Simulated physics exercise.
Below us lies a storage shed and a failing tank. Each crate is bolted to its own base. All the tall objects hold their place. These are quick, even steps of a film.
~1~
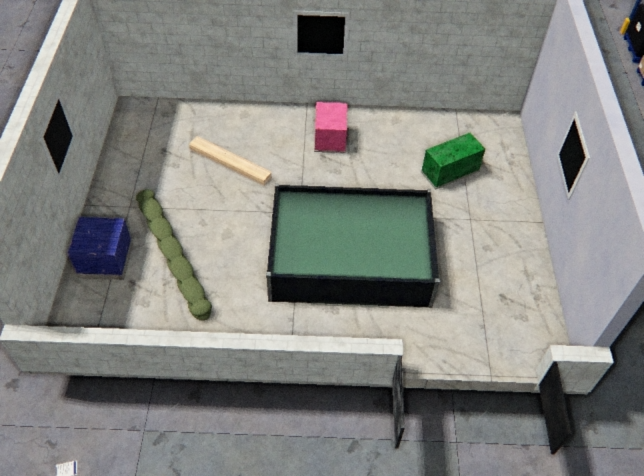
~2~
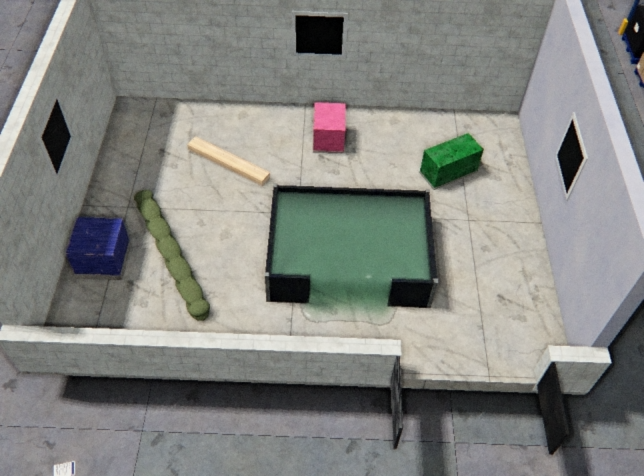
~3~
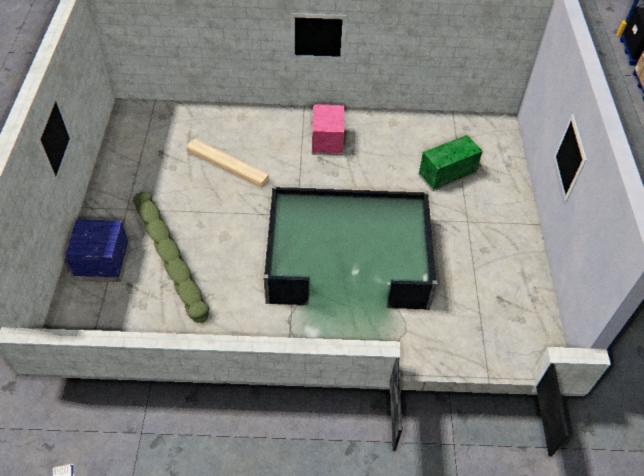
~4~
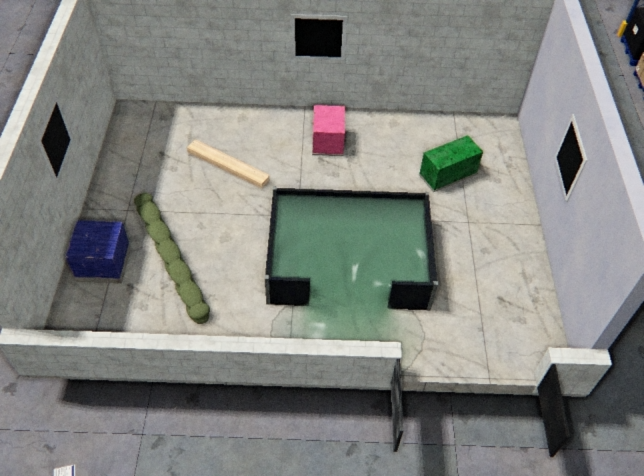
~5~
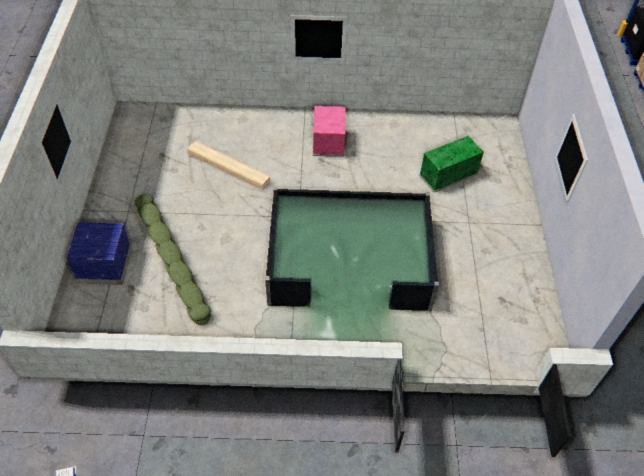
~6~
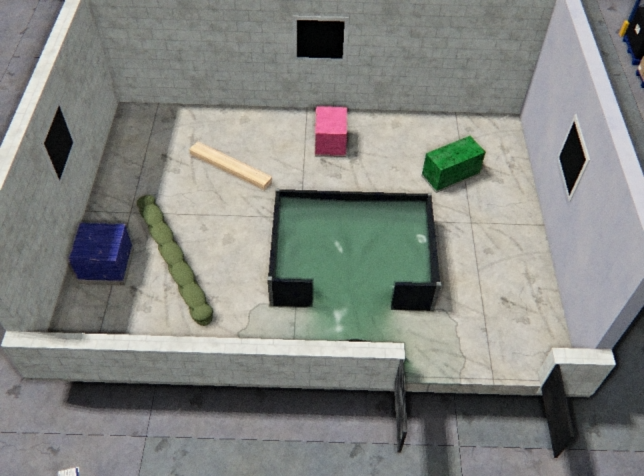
At first, a dark-walled open tank of still green water sits inside a roofless shed, among blue, pink and green blocks, a wooden plank and a lumpy green log. Then a gap opens in its front wall and water pours out, spreading across the pale floor toward the low front wall.
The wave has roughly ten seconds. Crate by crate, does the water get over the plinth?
One by one: The pink crate is wetted; the green crate is wetted; the blue crate is wetted.
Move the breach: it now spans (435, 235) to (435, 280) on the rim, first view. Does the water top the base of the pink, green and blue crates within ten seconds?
One by one: Pink is soaked, green gets wet, blue is safe.
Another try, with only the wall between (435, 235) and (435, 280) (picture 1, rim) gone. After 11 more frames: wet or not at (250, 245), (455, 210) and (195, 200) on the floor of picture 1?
In that order: Clear, no water, free of water.
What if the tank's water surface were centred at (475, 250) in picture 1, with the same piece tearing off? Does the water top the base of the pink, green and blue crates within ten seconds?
Then: The pink crate is spared, the green crate escapes it, the blue crate remains dry.
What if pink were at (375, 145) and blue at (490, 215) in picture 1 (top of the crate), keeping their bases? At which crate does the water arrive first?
First comes the crate marked blue.
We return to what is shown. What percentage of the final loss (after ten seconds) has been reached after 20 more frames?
Roughly 50 per cent.
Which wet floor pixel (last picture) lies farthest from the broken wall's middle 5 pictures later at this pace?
Roughly at (136, 359).
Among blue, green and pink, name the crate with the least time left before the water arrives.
First comes the blue one.
A moment on, water covers 15 % of the floor; the pink crate not reached, the green crate not reached, the blue crate not reached.
Next, water covers 30 % of the floor; the pink crate not reached, the green crate not reached, the blue crate water round its plinth.
Then, water covers 45 % of the floor; the pink crate not reached, the green crate not reached, the blue crate water round its plinth.
Later, water covers 70 % of the floor; the pink crate not reached, the green crate water round its plinth, the blue crate water round its plinth.
In the end, water covers 95 % of the floor; the pink crate was topped, the green crate was topped, the blue crate was topped.
